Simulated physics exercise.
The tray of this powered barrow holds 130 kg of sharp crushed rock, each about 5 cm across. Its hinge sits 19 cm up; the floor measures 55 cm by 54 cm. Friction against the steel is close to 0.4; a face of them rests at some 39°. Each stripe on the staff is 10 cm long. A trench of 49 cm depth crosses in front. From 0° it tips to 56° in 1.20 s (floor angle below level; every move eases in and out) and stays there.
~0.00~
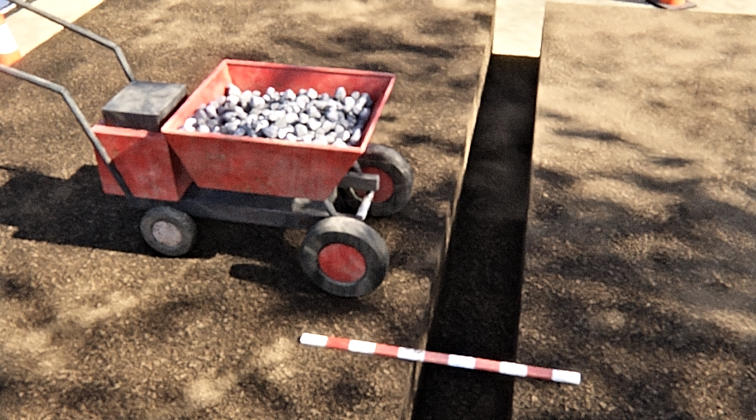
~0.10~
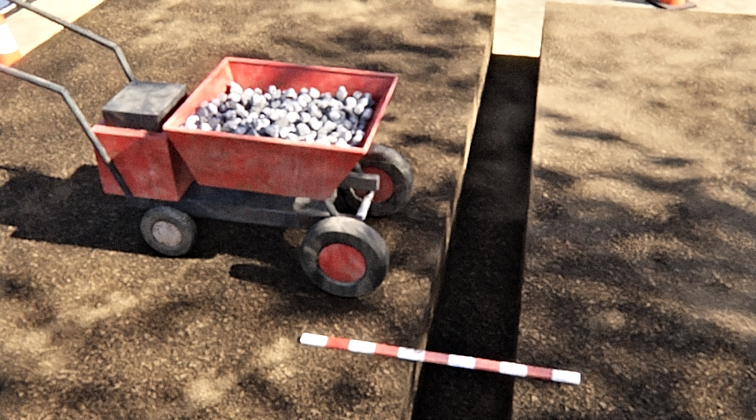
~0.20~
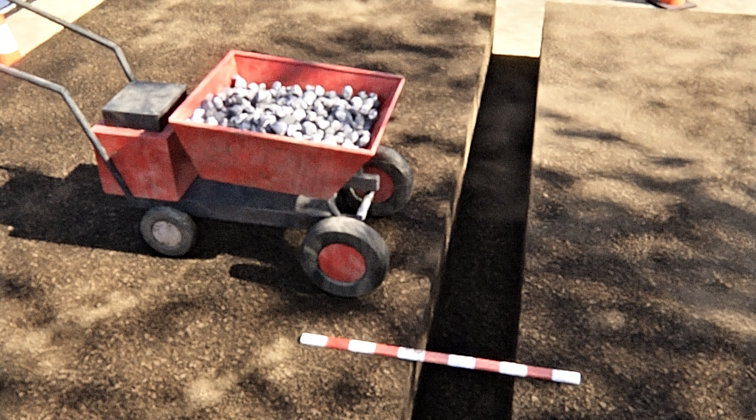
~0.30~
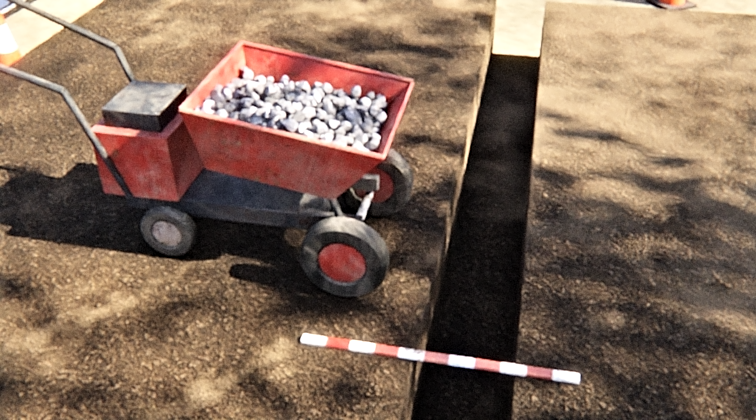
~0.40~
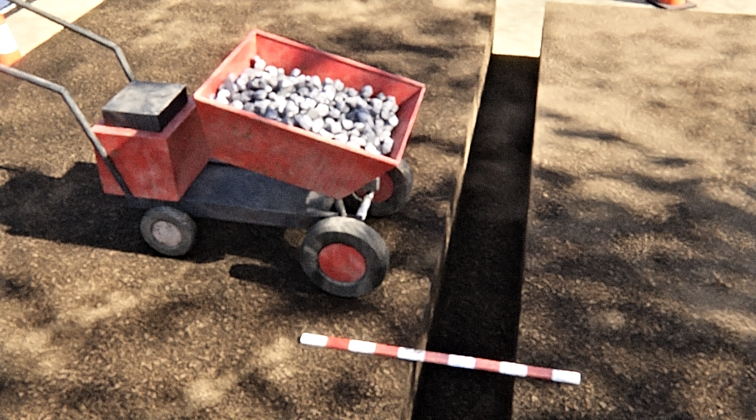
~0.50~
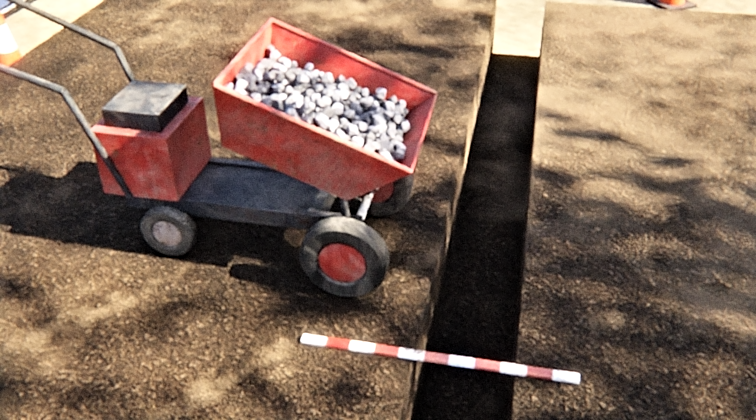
The red tray of grey stones tilts steadily to the right on a parked barrow.
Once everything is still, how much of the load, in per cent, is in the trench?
Roughly 9 per cent ends in the trench.
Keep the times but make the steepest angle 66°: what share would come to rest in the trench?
Then about 30 per cent.
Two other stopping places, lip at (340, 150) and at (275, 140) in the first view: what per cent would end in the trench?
First some 10, then 5 per cent.
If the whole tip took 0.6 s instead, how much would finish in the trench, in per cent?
Then about 15 per cent.
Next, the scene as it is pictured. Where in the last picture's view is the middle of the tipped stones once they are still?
Around (498, 361).
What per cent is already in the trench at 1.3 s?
About 0 per cent by then.
After 0.9 s the floor is at 47°; 100 % in the tray; the foremost stones are at (442, 177).
After 1.3 s the floor is at 56°; 98 % in the tray, 2 % in the trench; the foremost stones are at (499, 255).
After 1.6 s the floor is at 56°; 92 % in the tray, 6 % in the trench, 2 % past the trench; the foremost stones are at (570, 285).
After 3.6 s the floor is at 56°; 88 % in the tray, 9 % in the trench, 2 % past the trench; the foremost stones are at (590, 291).
